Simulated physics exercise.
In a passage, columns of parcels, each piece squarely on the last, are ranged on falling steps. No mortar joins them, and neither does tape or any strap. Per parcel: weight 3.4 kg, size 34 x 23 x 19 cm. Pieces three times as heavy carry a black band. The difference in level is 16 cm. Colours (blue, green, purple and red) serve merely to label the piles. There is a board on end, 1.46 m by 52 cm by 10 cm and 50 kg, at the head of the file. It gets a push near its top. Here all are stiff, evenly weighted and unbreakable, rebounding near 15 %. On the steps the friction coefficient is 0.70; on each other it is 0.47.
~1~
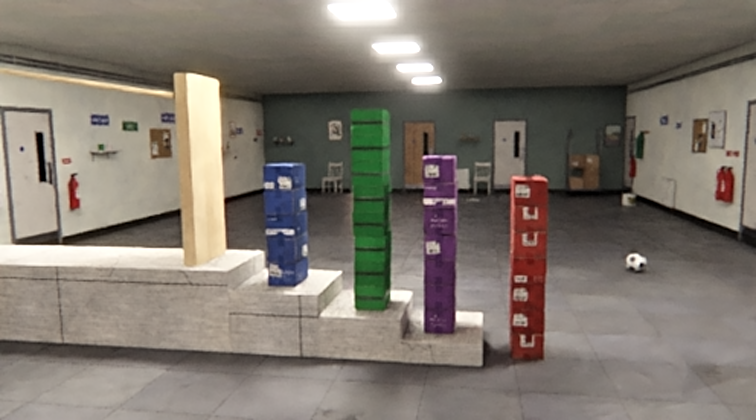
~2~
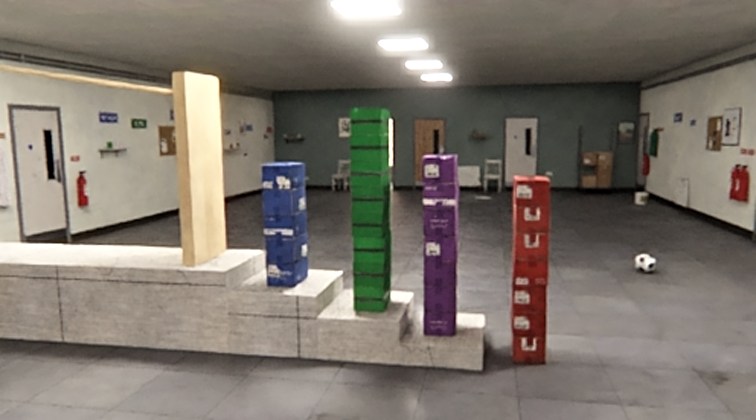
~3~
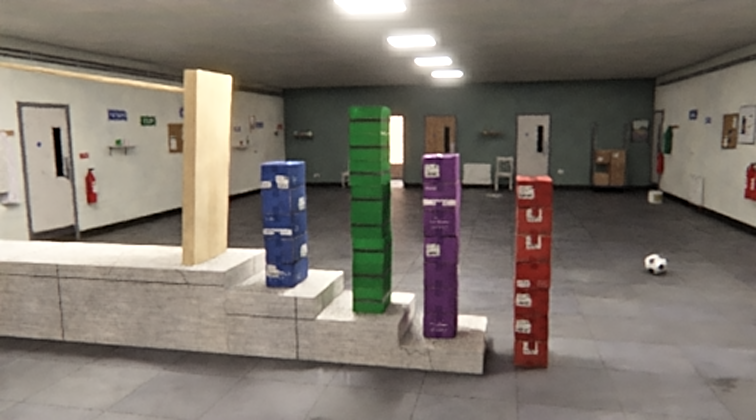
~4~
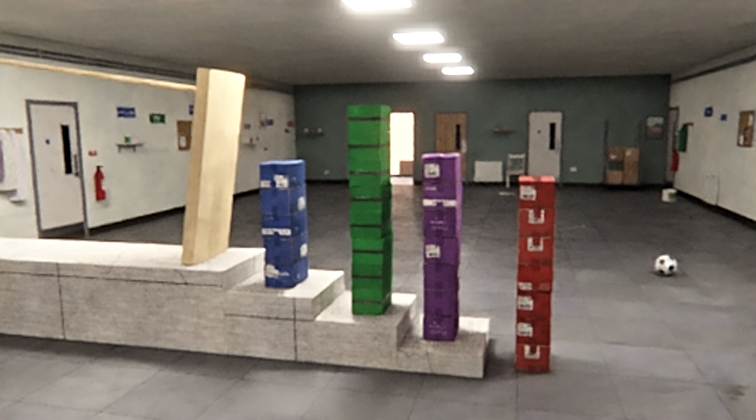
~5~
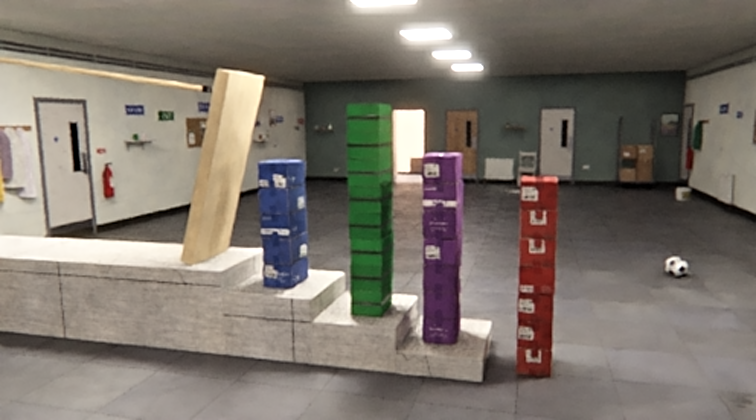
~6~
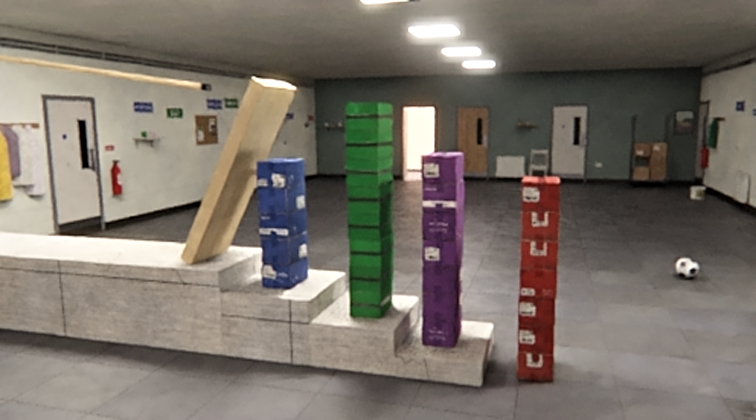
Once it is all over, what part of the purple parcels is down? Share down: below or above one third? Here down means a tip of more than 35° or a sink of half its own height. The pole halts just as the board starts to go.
Above.
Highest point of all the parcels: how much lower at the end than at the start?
75 cm.
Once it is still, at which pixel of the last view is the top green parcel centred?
It settles close to (389, 229) in the last view.
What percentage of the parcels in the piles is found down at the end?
My estimate is roughly 95 per cent.
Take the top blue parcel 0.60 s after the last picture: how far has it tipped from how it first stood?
Near 5 degrees from how it began.
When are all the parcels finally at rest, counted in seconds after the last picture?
Close to 3.0 seconds.
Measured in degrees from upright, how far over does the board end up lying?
90°, roughly.
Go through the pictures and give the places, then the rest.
In the first picture (each place is the centre of the face we see best; the camera moves round a little), pole end 9 cm short, board 0° from upright; top purple parcel (439, 170); top blue parcel (278, 178); the others all in place.
The second picture shows pole end 1 mm in, board 0° from upright; top purple parcel (439, 170).
The third picture shows pole end 9 cm in, board 4° from upright; top purple parcel (439, 170); the others all in place.
The fourth picture shows pole end 17 cm in, board 9° from upright; top purple parcel (439, 170); the others all in place.
The fifth picture shows pole end (204, 89) 18 cm in, stopped, board 16° from upright; top purple parcel (439, 170); the others all in place.
The sixth picture shows pole end (203, 87) 18 cm in, stopped, board 27° from upright; top purple parcel (439, 170); top green parcel (362, 117); the others all in place.
Then, 0.60 s later than the last frame, board 62° from upright; none of the 7 purple parcels down (7 of 27 in all colours); top purple parcel moved 46 mm; top green parcel tilted 41°.
Then, 0.98 s later than the last frame, board 90° from upright; none of the 7 purple parcels down (12 of 27 in all colours); top purple parcel tilted 14°, 6 cm lower; top green parcel on its side.
Then, 1.36 s later than the last frame, board 90° from upright; 7 of the 7 purple parcels down (25 of 27 in all colours); top purple parcel tilted 9°, 24 cm lower; top green parcel on its side.
Then, 1.82 s later than the last frame, board 90° from upright; 7 of the 7 purple parcels down (26 of 27 in all colours); top purple parcel tilted 26°, 52 cm lower; top green parcel on its side.
When it is over, board 90° from upright; 7 of the 7 purple parcels down (26 of 27 in all colours); top purple parcel on its side; top red parcel upside down. That is 100 per cent.
